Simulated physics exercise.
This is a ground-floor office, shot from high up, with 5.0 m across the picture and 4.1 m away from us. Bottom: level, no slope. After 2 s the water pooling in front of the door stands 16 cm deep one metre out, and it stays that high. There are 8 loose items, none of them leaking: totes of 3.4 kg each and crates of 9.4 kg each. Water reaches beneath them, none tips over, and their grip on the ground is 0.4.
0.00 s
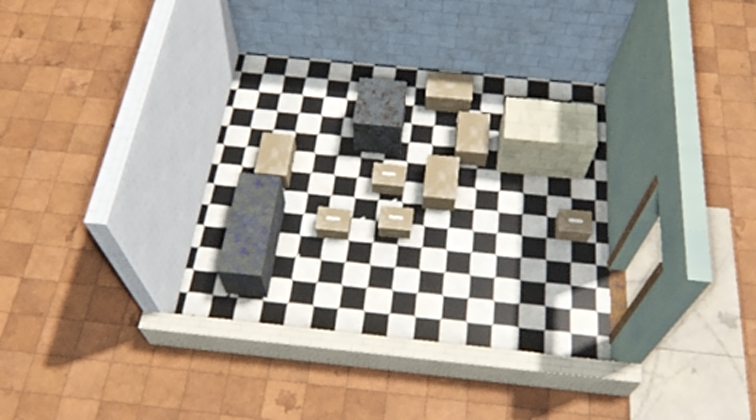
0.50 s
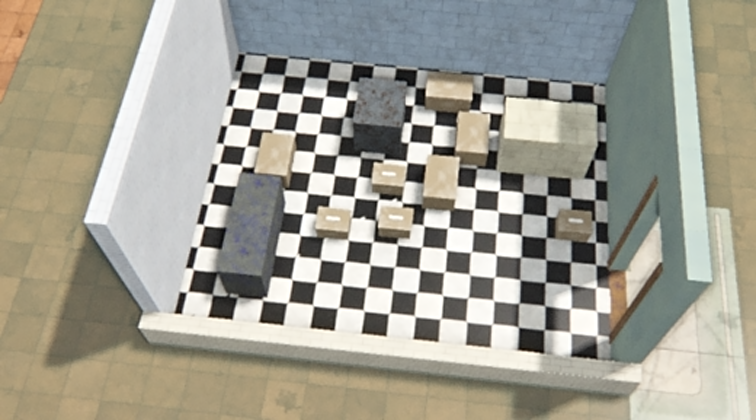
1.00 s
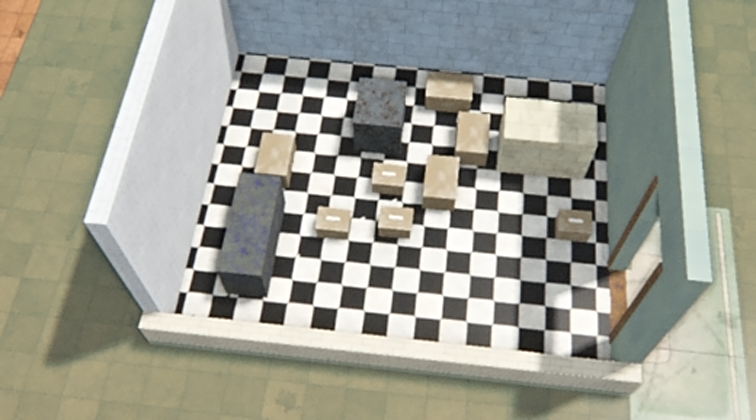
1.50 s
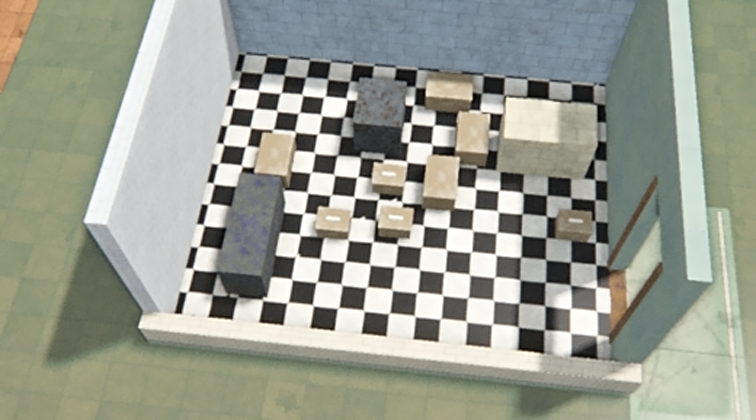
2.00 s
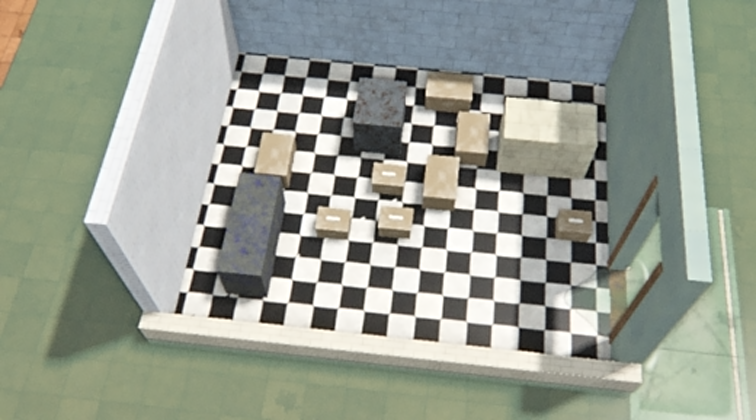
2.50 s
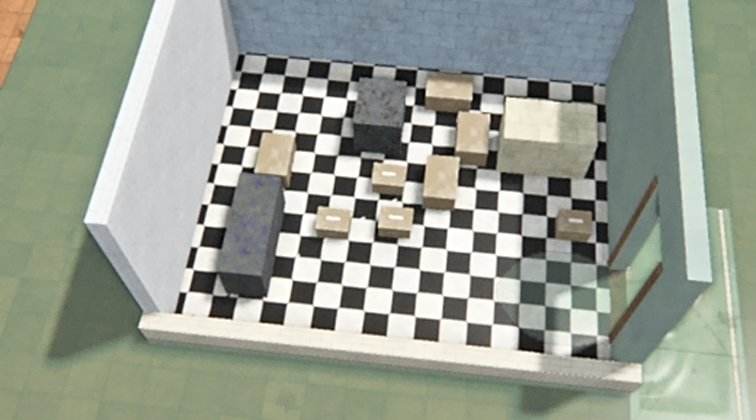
In this clip, an office with a checkered floor holds boxes and larger blocks that stay still while greenish water covers the tiled ground outside, then seeps through the doorway at right and spreads slightly across the floor.
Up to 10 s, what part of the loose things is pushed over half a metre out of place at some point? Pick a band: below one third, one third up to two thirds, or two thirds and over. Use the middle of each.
The share is below one third.
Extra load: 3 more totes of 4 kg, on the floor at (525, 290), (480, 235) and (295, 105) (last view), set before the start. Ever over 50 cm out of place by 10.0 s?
First one crosses the line, second one crosses the line, third one stays inside the line.
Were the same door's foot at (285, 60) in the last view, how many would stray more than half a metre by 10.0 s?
Then it comes to 3.
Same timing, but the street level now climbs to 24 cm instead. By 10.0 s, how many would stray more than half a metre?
Count: 5.
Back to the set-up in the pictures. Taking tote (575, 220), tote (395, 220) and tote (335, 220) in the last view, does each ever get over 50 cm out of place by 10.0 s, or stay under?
So that's inside it for the first, beyond it for the second and beyond it for the last.
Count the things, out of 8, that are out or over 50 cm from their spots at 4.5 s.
Tally: 0.
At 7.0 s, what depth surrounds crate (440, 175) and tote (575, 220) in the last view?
First about 3 cm, second about 2 cm.
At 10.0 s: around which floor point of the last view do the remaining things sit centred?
I'd put it close to (401, 152) in the last view.
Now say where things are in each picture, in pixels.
The first frame shows a tote at (396, 218), on the bottom; a crate at (450, 86) rests on the ground; water covers 0.0 m2; 0 of 8 have shifted.
The second frame shows a tote at (396, 218) rests on the ground; a crate at (450, 86), on the bottom; water covers 0.0 m2; 0 of 8 have shifted.
The third frame shows a tote at (396, 218) rests on the ground; a crate at (450, 86), on the bottom; 0.0 m2 under water; 0 of 8 have shifted.
The fourth frame shows a tote at (396, 218), on the bottom; a crate at (450, 86) rests on the ground; water covers 0.0 m2; 0 of 8 have shifted.
The fifth frame shows a tote at (396, 218), on the bottom; a crate at (450, 86), on the bottom; 0.2 m2 under water; 0 of 8 have shifted.
The sixth frame shows a tote at (396, 218), on the bottom; a crate at (450, 86) rests on the ground; 1.2 m2 under water; 0 of 8 have shifted.
After 3.5 s 0 of 8 are over 50 cm from their spots; 0 afloat.
After 4.5 s 0 of 8 are over 50 cm from their spots; 0 afloat.
After 7.0 s 2 of 8 are over 50 cm from their spots; 1 afloat.
After 10.0 s 2 of 8 are over 50 cm from their spots, and 2 have been at some point; 3 afloat.
